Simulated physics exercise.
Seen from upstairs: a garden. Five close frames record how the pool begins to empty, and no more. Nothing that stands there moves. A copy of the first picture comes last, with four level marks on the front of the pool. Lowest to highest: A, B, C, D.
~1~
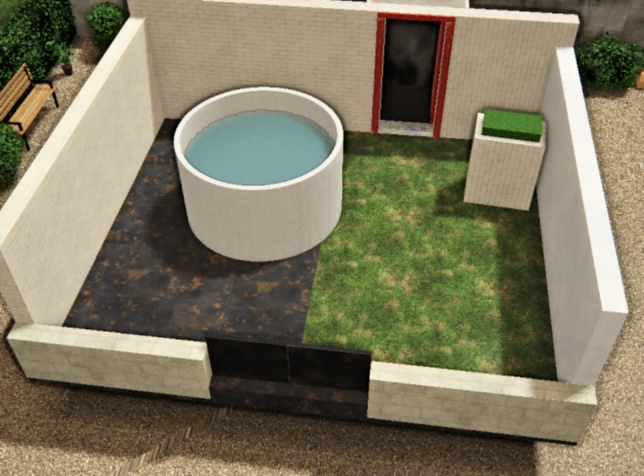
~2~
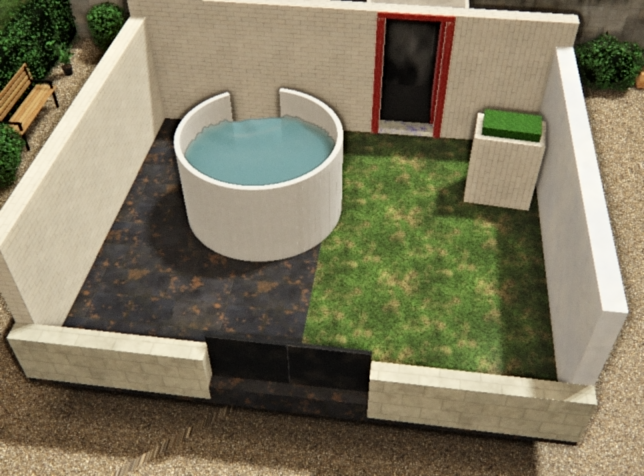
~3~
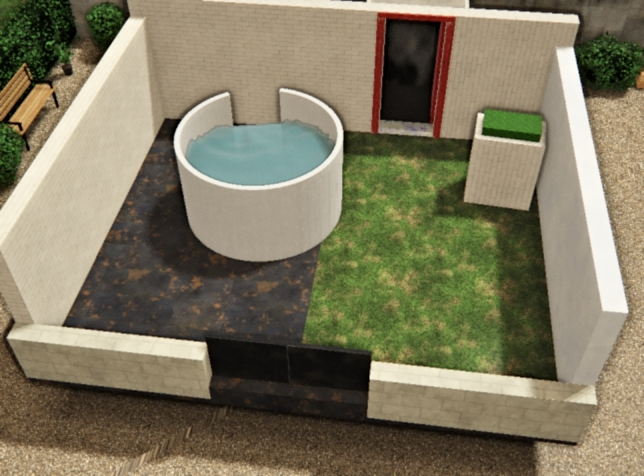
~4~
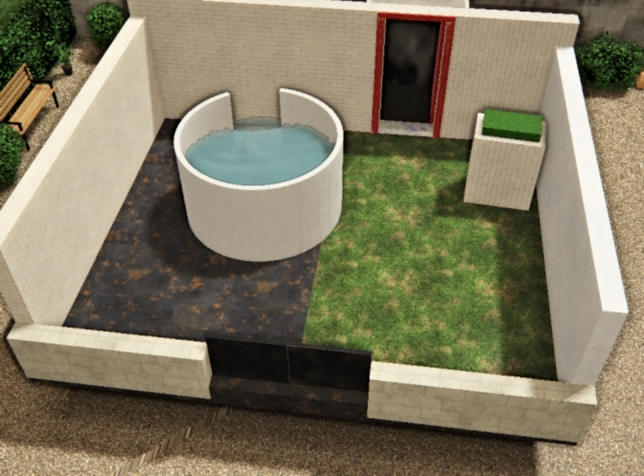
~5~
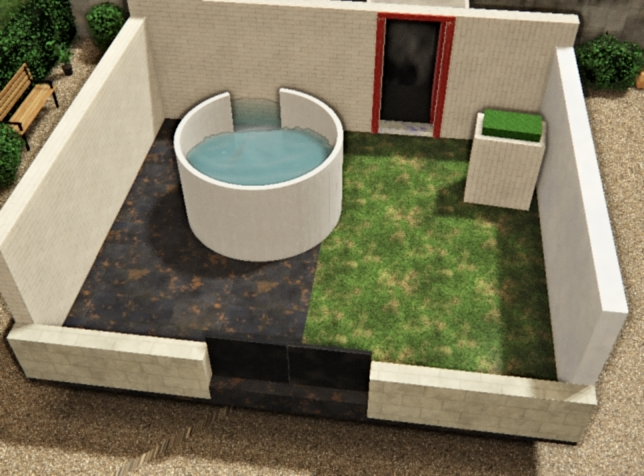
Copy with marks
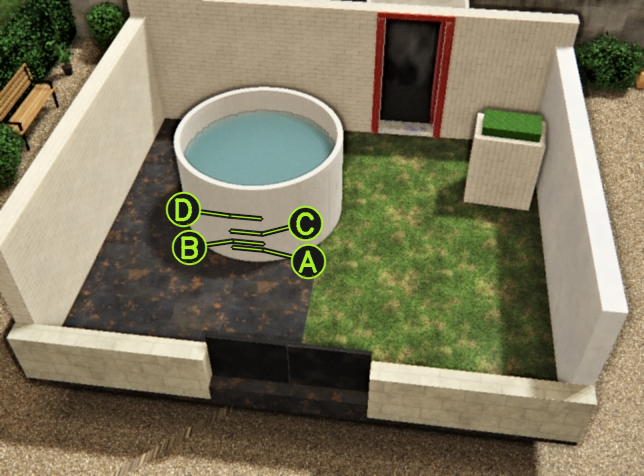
Water in a round white pool ripples and shifts after a gap opens in its back wall.
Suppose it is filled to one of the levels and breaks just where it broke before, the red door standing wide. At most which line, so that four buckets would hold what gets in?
D will do.
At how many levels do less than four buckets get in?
All four.
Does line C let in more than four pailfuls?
No, not at all.
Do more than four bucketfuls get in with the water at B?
No.
On the marked copy, A at (248, 248); B at (247, 242); C at (246, 232); D at (244, 217); from the bottom up A, B, C, D.
For line A, nothing gets over.
For line B, nothing gets over.
For line C, nothing gets over.
For line D, a bucket or two gets in.
